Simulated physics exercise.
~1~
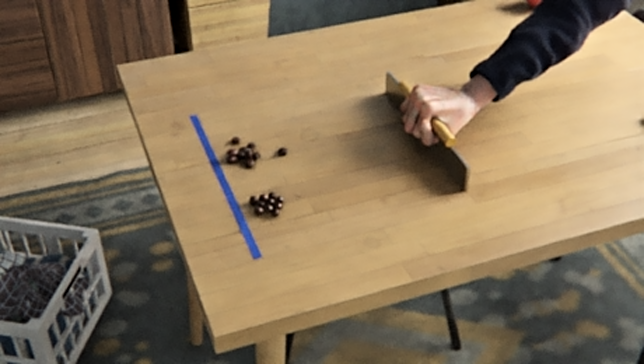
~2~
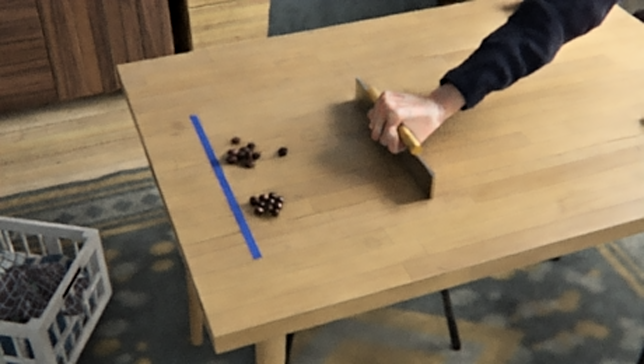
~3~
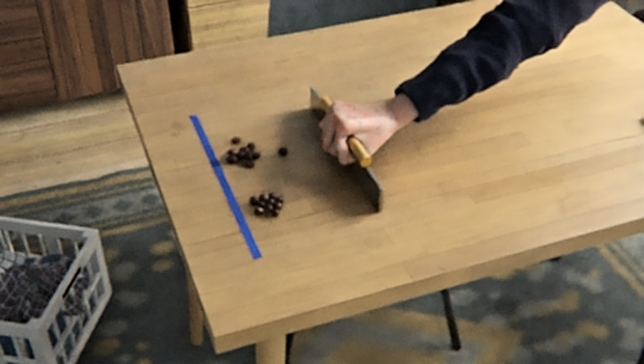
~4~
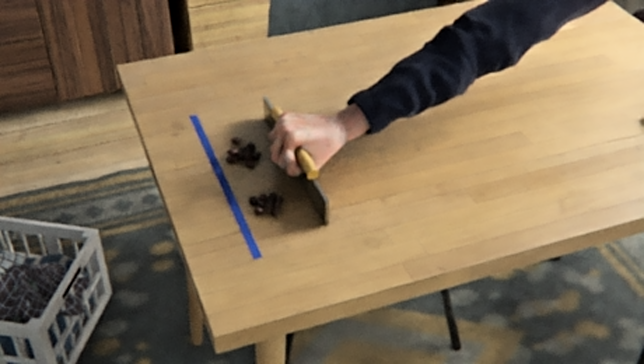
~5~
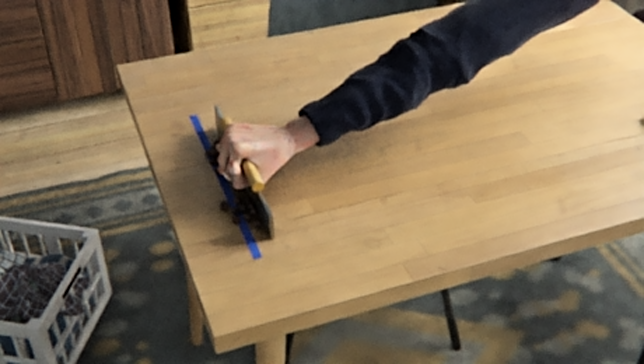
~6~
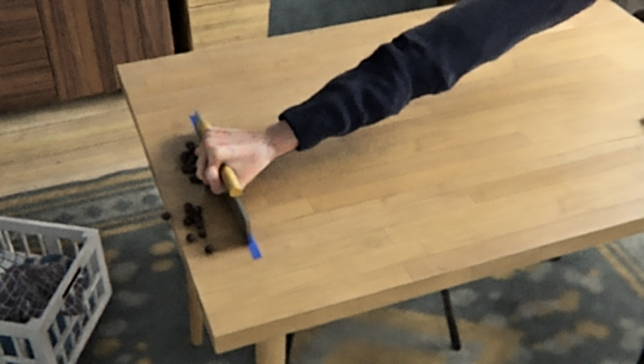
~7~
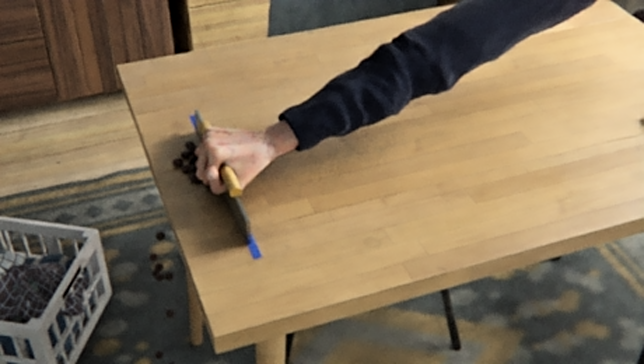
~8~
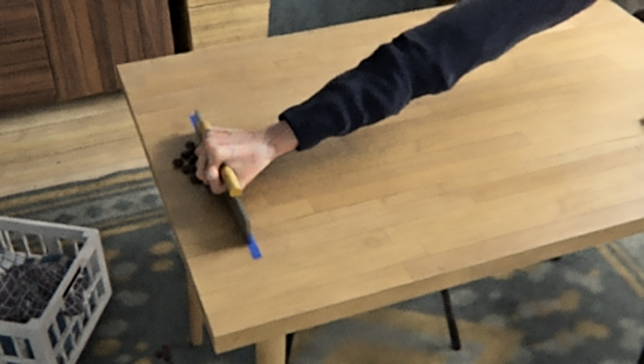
In the video, a hand slides a scraper left across a wooden table, pushing two clusters of small dark balls toward the edge and stopping at a blue tape line. The nearer cluster spills off onto the floor, while the farther one stays on the tabletop.
